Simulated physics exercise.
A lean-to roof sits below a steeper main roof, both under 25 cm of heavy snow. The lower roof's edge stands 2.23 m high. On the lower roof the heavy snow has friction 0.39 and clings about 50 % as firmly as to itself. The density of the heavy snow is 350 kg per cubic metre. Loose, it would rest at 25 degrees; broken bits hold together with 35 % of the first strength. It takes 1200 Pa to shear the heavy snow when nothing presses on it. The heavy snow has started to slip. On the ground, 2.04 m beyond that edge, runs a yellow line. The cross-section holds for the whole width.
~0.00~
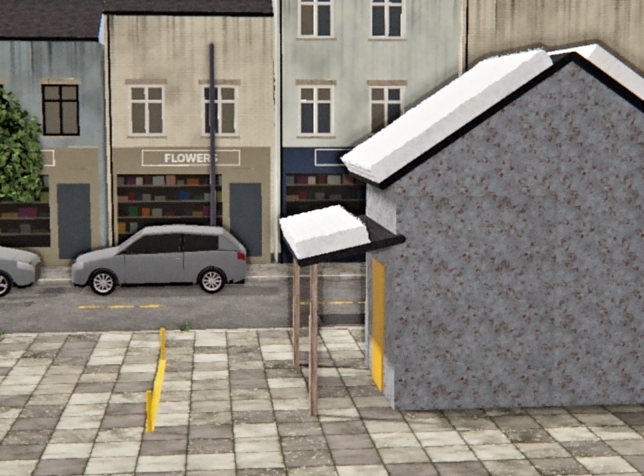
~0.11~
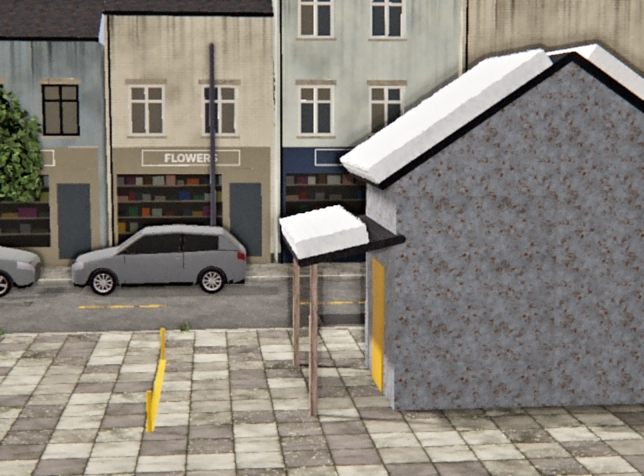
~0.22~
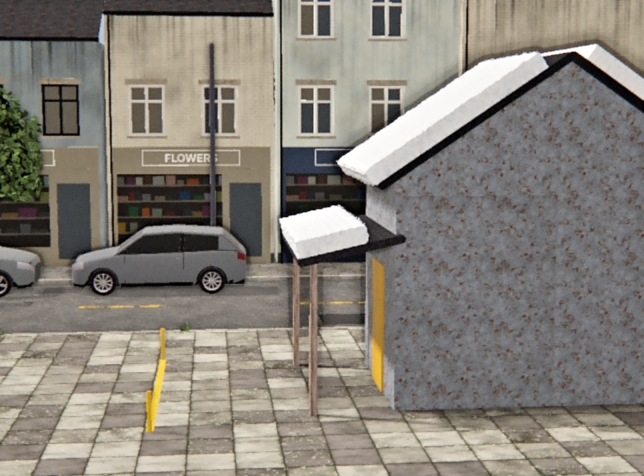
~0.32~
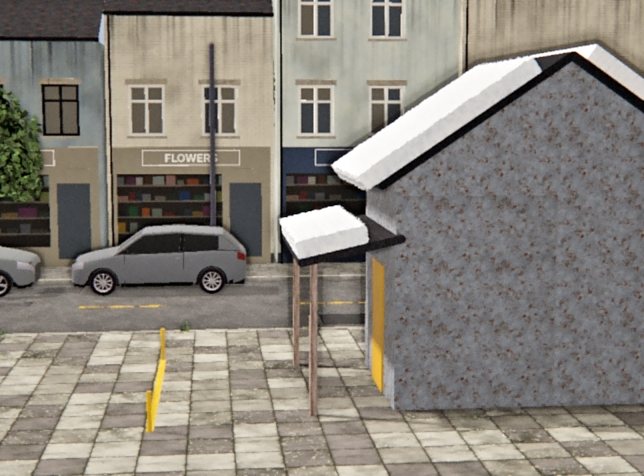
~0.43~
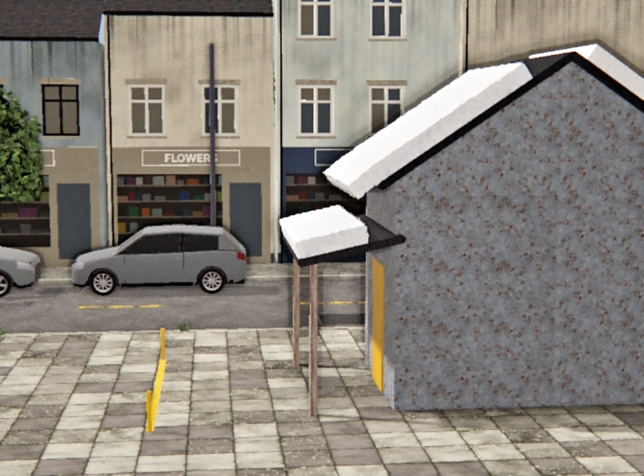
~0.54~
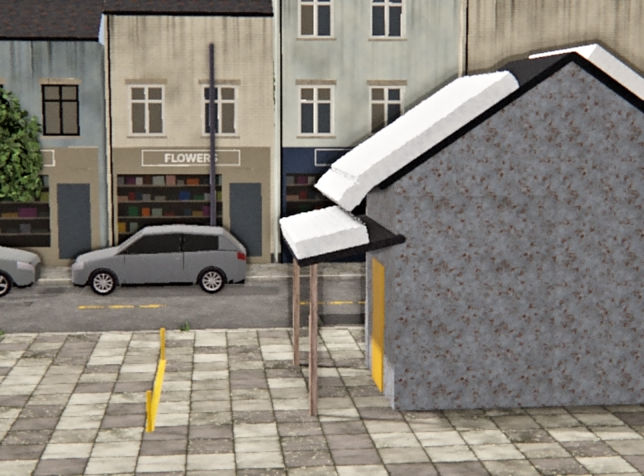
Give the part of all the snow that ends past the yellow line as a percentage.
The part of all the snow that ends past the yellow line is near 22 %.
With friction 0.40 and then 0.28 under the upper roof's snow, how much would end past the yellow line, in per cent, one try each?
In that order: 0 %, 3 %.
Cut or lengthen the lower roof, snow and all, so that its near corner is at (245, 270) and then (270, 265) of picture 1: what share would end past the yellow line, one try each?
In turn about 8 %, 12 %.
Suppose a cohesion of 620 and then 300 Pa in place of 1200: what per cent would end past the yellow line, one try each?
In turn about 40 %, 45 %.
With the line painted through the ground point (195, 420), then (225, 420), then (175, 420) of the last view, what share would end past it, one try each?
In turn about 45 %, 60 %, 35 %.
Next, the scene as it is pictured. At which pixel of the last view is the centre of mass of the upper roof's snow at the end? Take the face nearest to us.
Around (181, 405).
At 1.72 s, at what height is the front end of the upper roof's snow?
Roughly 0.0 m.
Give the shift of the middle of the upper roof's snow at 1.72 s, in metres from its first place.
About 4.6 m.
After 1.08 s, none is below the lower edge and 0 % is past the line.
After 1.72 s, 60 % is below the lower edge and 4 % is past the line.
After 2.36 s, 84 % is below the lower edge and 22 % is past the line.
After 3.00 s, 84 % is below the lower edge and 22 % is past the line.
After 3.20 s, 84 % is below the lower edge and 22 % is past the line.
